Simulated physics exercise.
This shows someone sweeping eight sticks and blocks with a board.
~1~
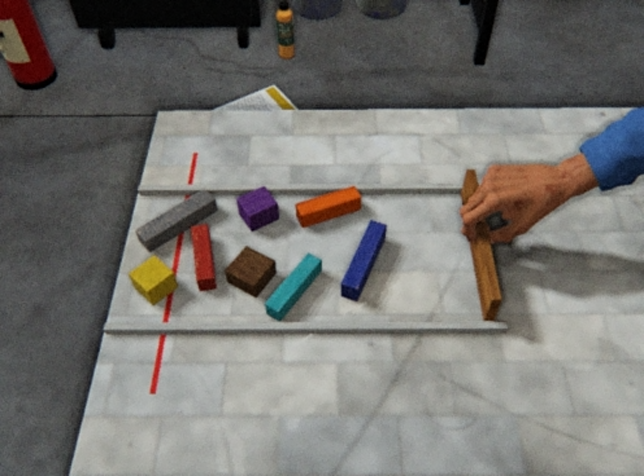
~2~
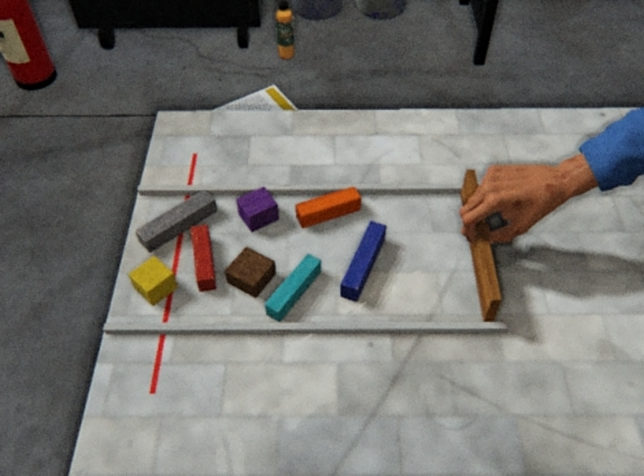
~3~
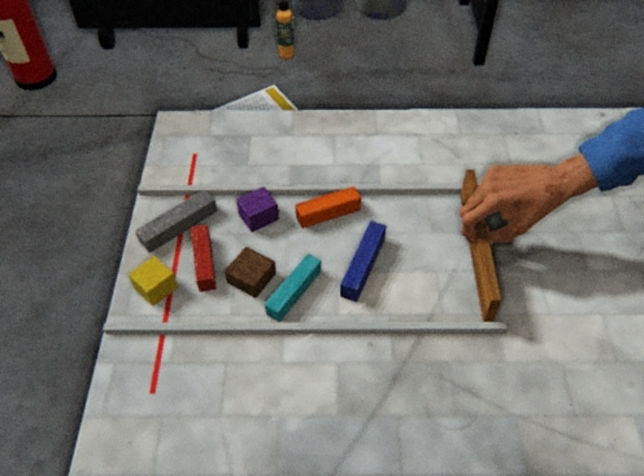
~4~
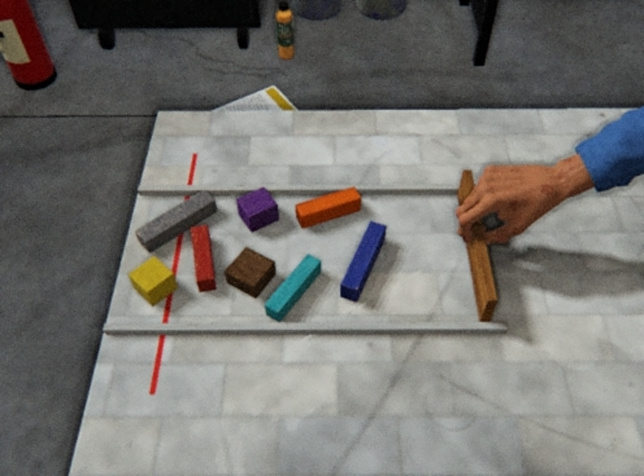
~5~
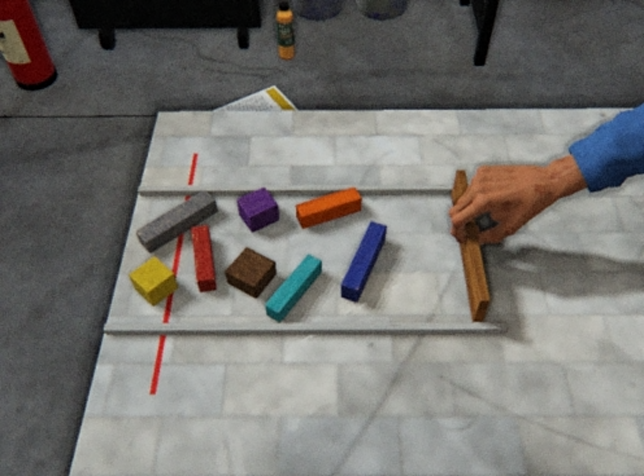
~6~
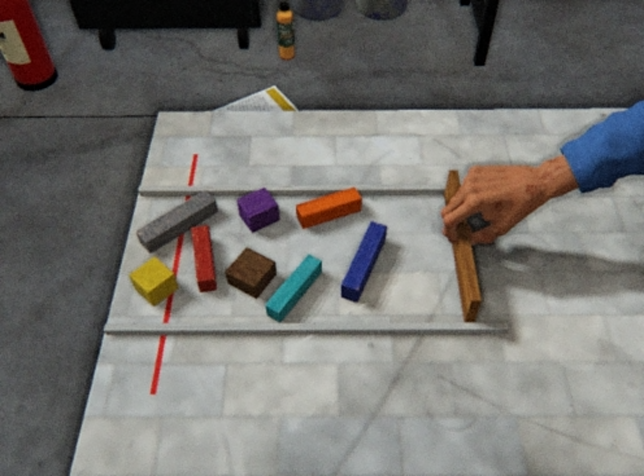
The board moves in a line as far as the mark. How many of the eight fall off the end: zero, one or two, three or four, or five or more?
Outcome: The number that fall off is three or four.
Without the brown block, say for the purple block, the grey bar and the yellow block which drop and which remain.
The purple block survives, the grey bar drops off, the yellow block comes down.
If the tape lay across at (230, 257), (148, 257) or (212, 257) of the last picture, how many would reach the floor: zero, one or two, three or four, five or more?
In that order: None; at least five; one or two.
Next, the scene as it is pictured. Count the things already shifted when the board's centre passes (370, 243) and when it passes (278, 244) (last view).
First 1, then 6.
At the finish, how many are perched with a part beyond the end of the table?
It comes to 2.
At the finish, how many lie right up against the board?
The number is 2.
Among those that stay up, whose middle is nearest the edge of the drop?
The brown block.
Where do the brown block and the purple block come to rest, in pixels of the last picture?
The brown block stops around (118, 277); the purple block around (144, 205).
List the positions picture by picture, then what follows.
In the first frame, yellow block (154, 281); grey bar (178, 220); red bar (204, 257); board (479, 242); tape (177, 256).
In the second frame, grey bar (178, 221); purple block (258, 209).
In the third frame, red bar (203, 258); board (479, 242).
In the fourth frame, yellow block (154, 281); blue bar (364, 260).
In the fifth frame, grey bar (178, 221); turquoise bar (295, 288).
In the sixth frame, yellow block (154, 281); grey bar (178, 221); red bar (204, 258); board (461, 243); tape (178, 257).
Soon after, none off yet; yellow block at rest near (154, 281); grey bar at rest near (178, 221); red bar at rest near (204, 258).
After that, none off yet; yellow block at rest near (154, 281); grey bar at rest near (178, 221); red bar at rest near (201, 259).
And then, none off yet; yellow block tilting a little near (99, 284); grey bar displaced a little near (138, 220); red bar displaced about its own width near (139, 260).
In the end, the number that fall off is three or four; gone, red bar, grey bar and yellow block.
